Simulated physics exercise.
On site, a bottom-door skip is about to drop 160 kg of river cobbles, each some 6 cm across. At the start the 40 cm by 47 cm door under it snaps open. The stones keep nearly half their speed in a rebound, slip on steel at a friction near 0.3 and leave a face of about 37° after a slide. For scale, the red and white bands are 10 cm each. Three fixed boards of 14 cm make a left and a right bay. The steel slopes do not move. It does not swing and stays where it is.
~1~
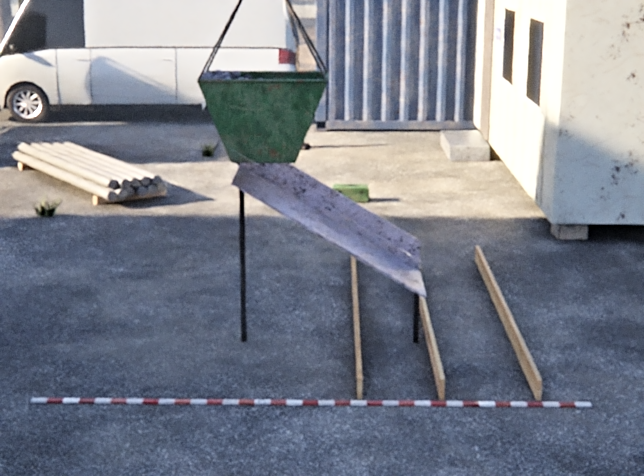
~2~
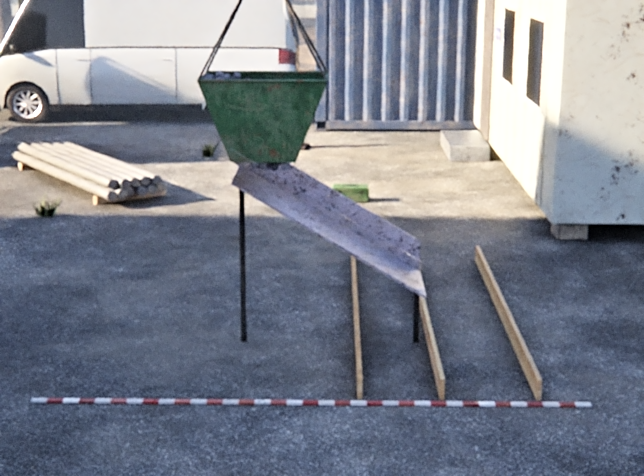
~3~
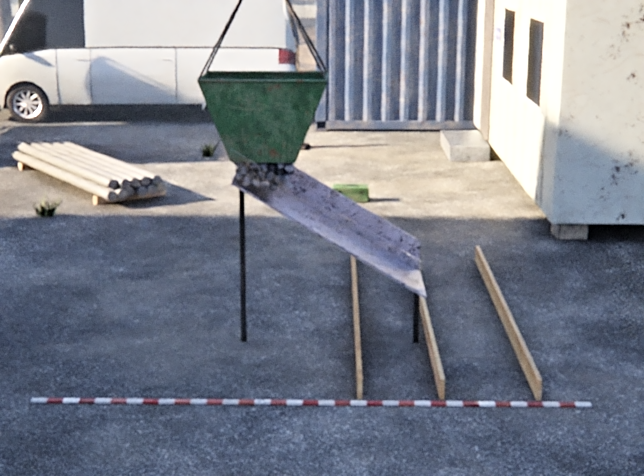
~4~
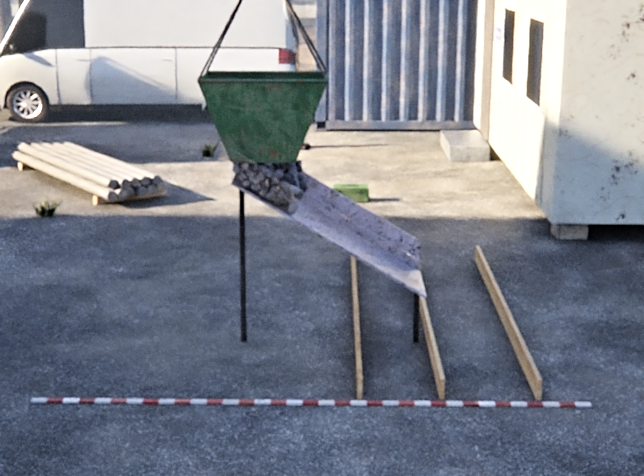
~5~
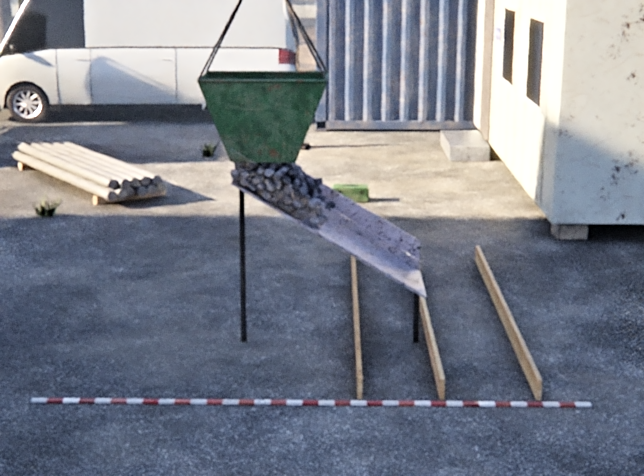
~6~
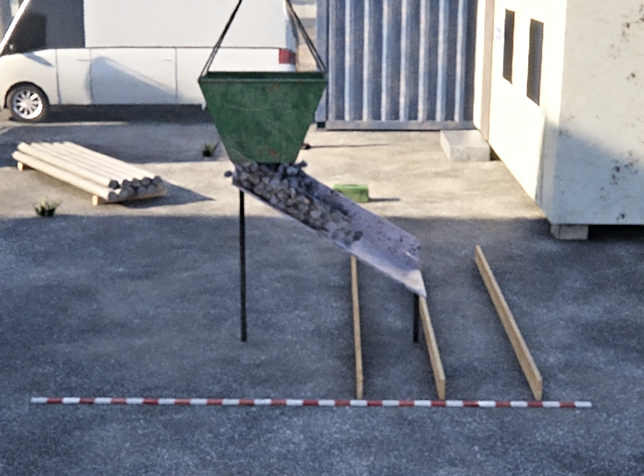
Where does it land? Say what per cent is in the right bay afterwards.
About 85 per cent.
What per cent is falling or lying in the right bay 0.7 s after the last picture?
About 35 per cent by then.
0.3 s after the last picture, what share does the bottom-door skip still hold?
About 15 per cent.
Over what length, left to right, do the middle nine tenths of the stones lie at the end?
Roughly 80 cm.
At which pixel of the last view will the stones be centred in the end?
Around (496, 357).
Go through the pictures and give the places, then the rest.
The outlet is at (263, 154); nothing has dropped yet, in the first picture.
The outlet is at (263, 154); 6 % is out, in the second picture.
The outlet is at (263, 154); 19 % is out, the lowest stones still above the boards at (275, 182), 127 cm up, in the third picture.
The outlet is at (263, 154); 33 % is out, the lowest stones still above the boards at (291, 201), 116 cm up, in the fourth picture.
The outlet is at (263, 154); 44 % is out, the lowest stones still above the boards at (317, 216), 106 cm up, in the fifth picture.
The outlet is at (263, 154); 55 % is out, the lowest stones still above the boards at (349, 234), 93 cm up, in the sixth picture.
Then, 0.3 s after the last picture, 15 % in the bottom-door skip, 80 % on the steel, 1 % falling or lying left of the bays, 1 % falling or lying in the left bay, 2 % falling or lying in the right bay; the stones farthest right are at (467, 311).
Then, 0.7 s after the last picture, 0 % in the bottom-door skip, 62 % on the steel, 1 % falling or lying left of the bays, 3 % falling or lying in the left bay, 34 % falling or lying in the right bay; the stones farthest right are at (517, 345).
Then, 1.3 s after the last picture, 0 % in the bottom-door skip, 13 % on the steel, 1 % falling or lying left of the bays, 2 % falling or lying in the left bay, 76 % falling or lying in the right bay, 7 % falling or lying right of the bays; the stones farthest right are at (605, 358).
Then, 2.2 s after the last picture, 0 % in the bottom-door skip, 1 % falling or lying left of the bays, 86 % falling or lying in the right bay, 14 % falling or lying right of the bays.
Then, 4.1 s after the last picture, 0 % in the bottom-door skip, 1 % left of the bays, 85 % in the right bay, 14 % right of the bays.
